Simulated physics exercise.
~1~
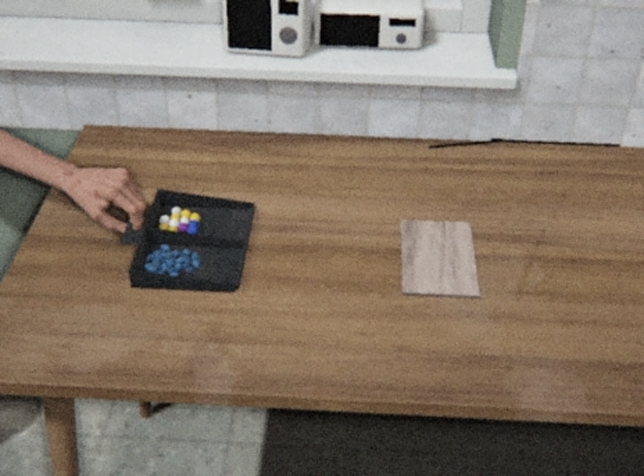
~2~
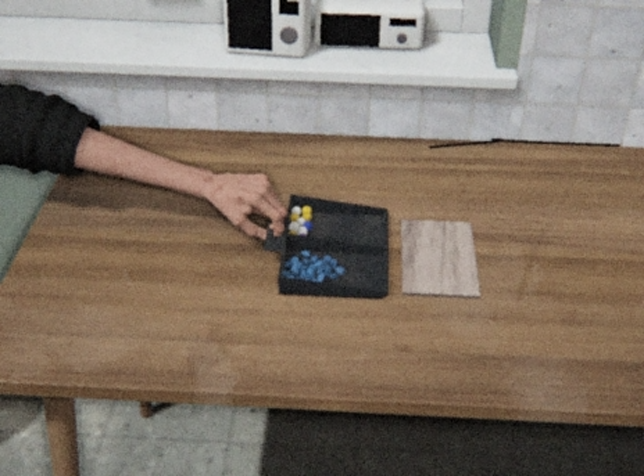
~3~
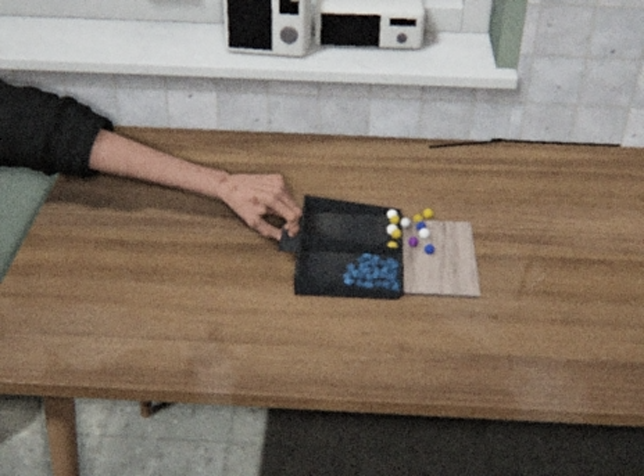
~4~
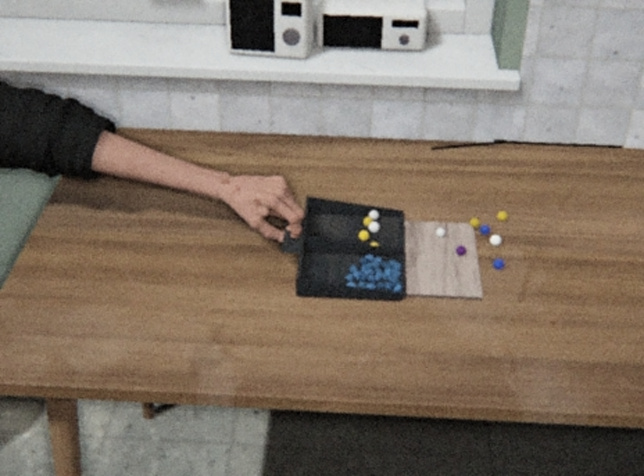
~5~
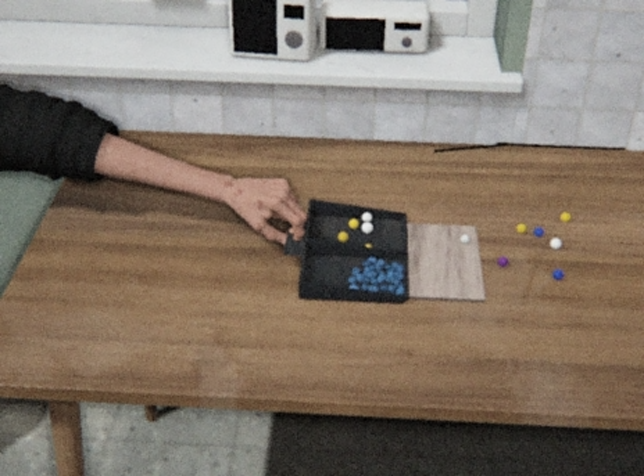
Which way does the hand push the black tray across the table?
The hand pushes the tray to the right, towards the pale flat board.
